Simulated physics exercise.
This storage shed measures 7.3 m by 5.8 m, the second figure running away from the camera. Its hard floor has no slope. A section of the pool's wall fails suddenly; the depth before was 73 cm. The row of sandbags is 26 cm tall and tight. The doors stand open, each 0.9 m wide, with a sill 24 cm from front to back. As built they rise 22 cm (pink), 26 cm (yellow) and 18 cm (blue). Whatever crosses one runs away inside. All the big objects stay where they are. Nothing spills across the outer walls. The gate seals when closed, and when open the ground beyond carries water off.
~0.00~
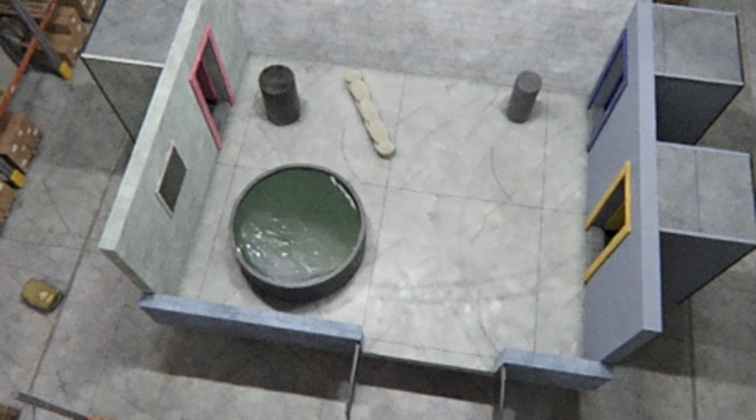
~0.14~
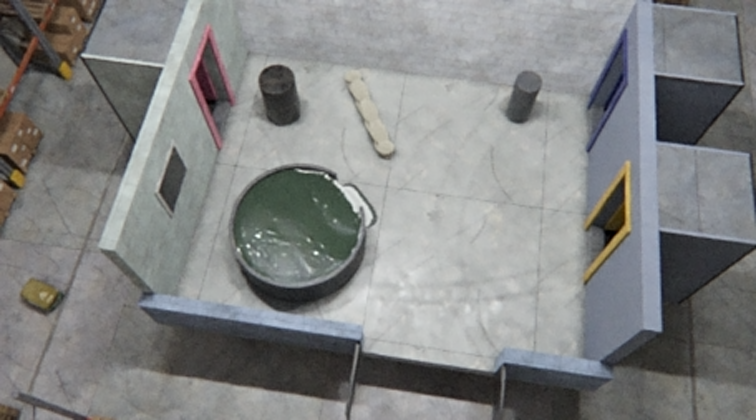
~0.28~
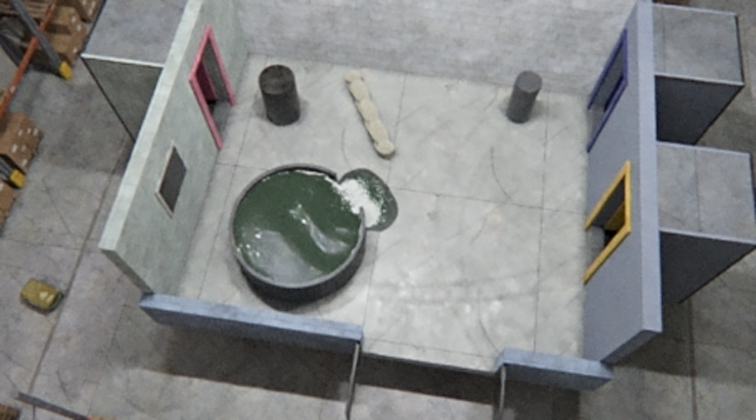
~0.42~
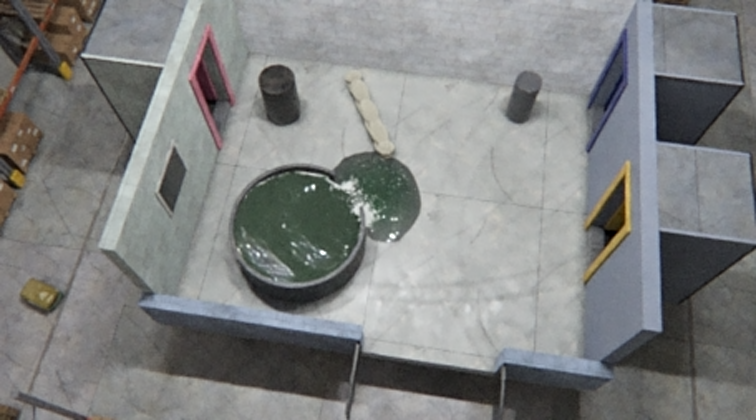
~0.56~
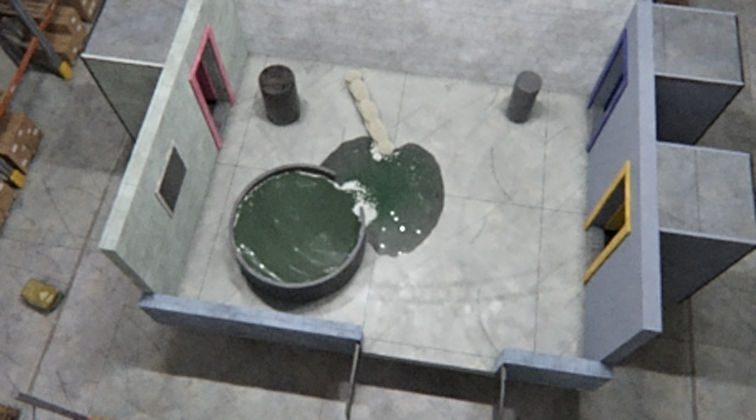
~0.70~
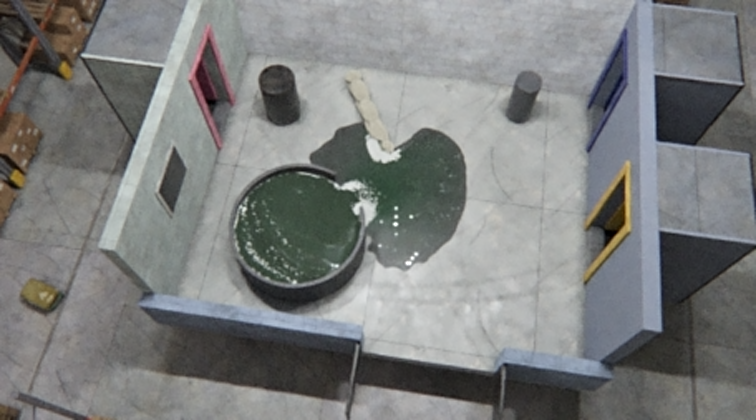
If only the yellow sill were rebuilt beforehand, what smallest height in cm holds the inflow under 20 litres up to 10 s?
It would have to be roughly 8 cm high.
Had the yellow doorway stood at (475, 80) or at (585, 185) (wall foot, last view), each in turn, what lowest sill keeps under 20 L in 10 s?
About 11.5 and 13.5 cm.
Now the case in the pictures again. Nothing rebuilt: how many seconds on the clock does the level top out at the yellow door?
Around 2.4 s.
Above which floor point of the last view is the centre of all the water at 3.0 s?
Near (380, 194).
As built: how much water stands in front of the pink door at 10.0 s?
About 5.0 cm.
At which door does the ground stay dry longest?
Last comes the pink one.
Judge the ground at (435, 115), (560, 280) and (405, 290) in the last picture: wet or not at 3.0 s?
In turn: Under water, wet, still dry.
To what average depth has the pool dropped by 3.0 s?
Roughly 39 cm on average.
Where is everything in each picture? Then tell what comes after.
In the first picture, still water, 73 cm deep, in the pool at (298, 224); the yellow door at (603, 231) is dry.
In the second picture, water pours out on the far side and has run 0.3 m, to a hidden place; about 9 cm deep outside, 73 cm at the back.
In the third picture, the front is at (373, 176), 0.8 m from the gap on the far side; 0.8 m2 of floor is wet, 73 cm left at the back.
In the fourth picture, the front is at (405, 170), 1.3 m from the gap on the far side; 1.9 m2 of floor is wet, 73 cm left at the back.
In the fifth picture, the gap is on the far side, the front 1.9 m out at (433, 163); the back of the pool holds 73 cm.
In the sixth picture, the front is at (454, 147), 2.4 m from the gap on the far side; 4.8 m2 of floor is wet, 70 cm left at the back; 2.5 m in a straight line remain to the yellow door at (603, 231).
After 1.4 s water covers 30 % of the floor, deepest (40 cm) near (355, 205); it has not reached the yellow door.
After 3.0 s water covers 50 % of the floor, deepest (31 cm) near (576, 130); 11 cm at the yellow door, 0 litres in over its 26 cm sill.
After 10.0 s water covers 95 % of the floor, deepest (12 cm) near (568, 369); 6 cm at the yellow door, 0 litres in over its 26 cm sill.
At the yellow door as built, the water arrived by 2.2 s and peaked near 14 cm at 2.4 s.
Run again over the same 10 s with other heights there, 30 litres in over 7 cm, 10 litres over 9.5 cm. The limit of 20 litres is kept from about 8 cm up.
